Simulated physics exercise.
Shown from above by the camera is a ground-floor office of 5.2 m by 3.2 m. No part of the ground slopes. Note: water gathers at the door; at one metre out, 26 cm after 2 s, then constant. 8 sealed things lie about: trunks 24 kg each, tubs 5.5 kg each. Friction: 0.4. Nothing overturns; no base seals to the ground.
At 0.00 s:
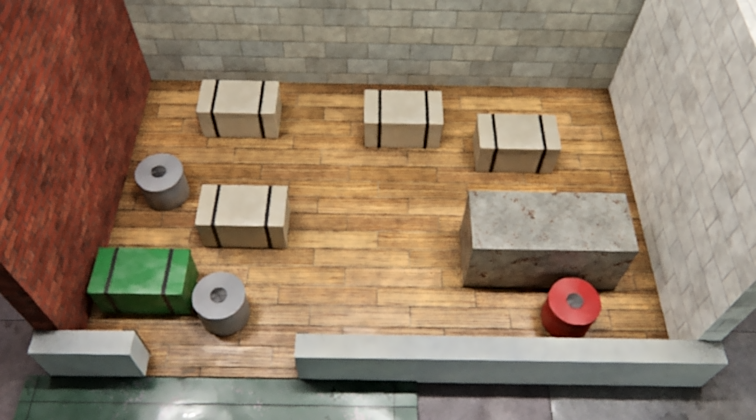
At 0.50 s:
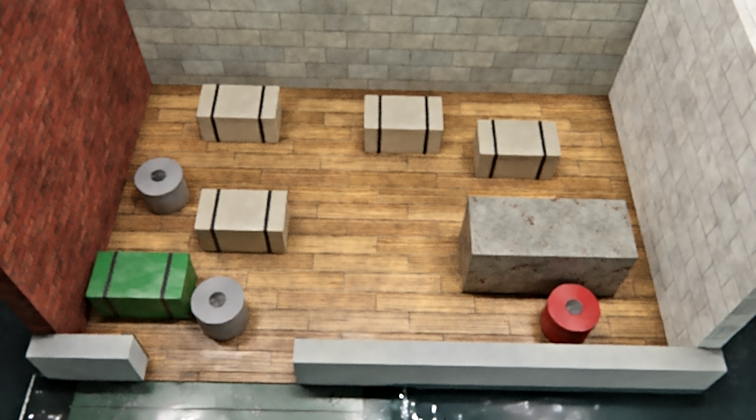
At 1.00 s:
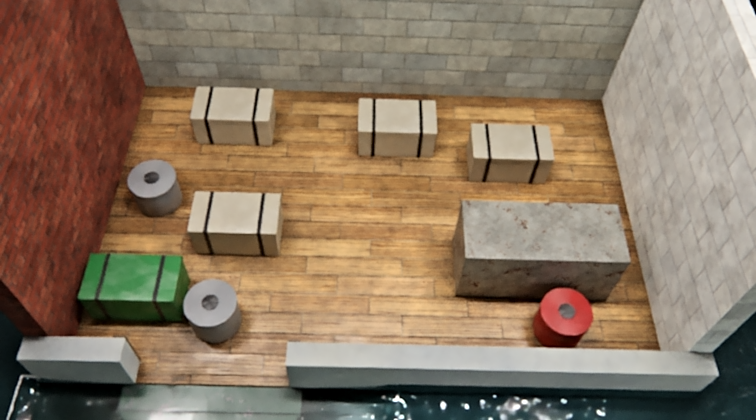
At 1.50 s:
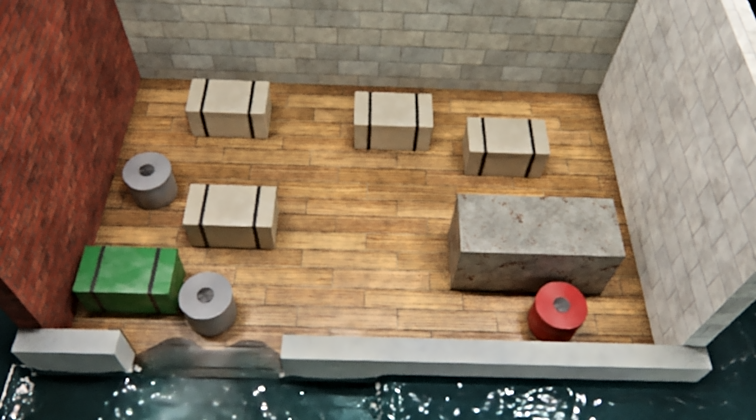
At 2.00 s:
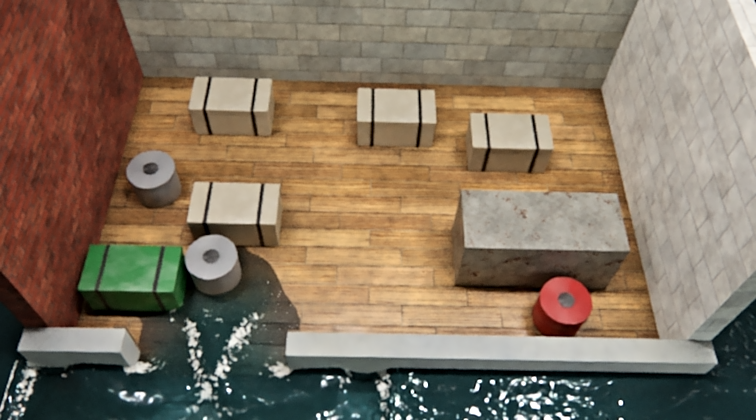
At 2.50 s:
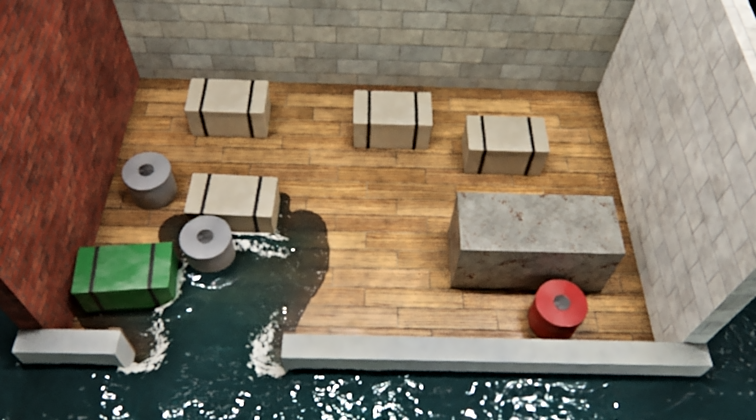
We see a walled room with strapped trunks, tubs and a large grey block; dark water rises outside, then pours through the front gap and spreads over the wooden floor, pushing a grey tub back toward a pale trunk.
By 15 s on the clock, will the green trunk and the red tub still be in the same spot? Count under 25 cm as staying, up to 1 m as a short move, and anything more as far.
The green trunk goes far; the red tub goes far.
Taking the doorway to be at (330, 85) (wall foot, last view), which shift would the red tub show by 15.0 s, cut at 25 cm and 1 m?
Outcome: The red tub moves only slightly.
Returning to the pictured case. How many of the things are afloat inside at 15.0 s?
Total: 8.
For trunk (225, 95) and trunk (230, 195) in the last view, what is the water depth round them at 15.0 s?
First about 21 cm, second about 24 cm.
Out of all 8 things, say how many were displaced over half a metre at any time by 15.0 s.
The total is 8.
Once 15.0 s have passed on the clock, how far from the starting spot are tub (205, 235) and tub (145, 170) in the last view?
Shifts: 400 cm / 350 cm.
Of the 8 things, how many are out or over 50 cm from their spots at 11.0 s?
The count is 8.
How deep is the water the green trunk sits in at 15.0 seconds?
22 cm, roughly.
After 3.5 s the green trunk is near (113, 205), 0.7 m from its start, aground; the red tub is near (562, 303), 0.0 m from its start, aground; 1 afloat.
After 6.8 s the green trunk is near (192, 101), 1.9 m from its start, afloat; the red tub is near (562, 303), 0.0 m from its start, aground; 6 afloat.
After 11.0 s the green trunk is near (463, 97), 3.6 m from its start, afloat; the red tub is near (408, 315), 1.3 m from its start, afloat; 8 afloat.
After 15.0 s the green trunk is near (408, 182), 2.6 m from its start, afloat; the red tub is near (401, 258), 1.4 m from its start, afloat; 8 afloat.
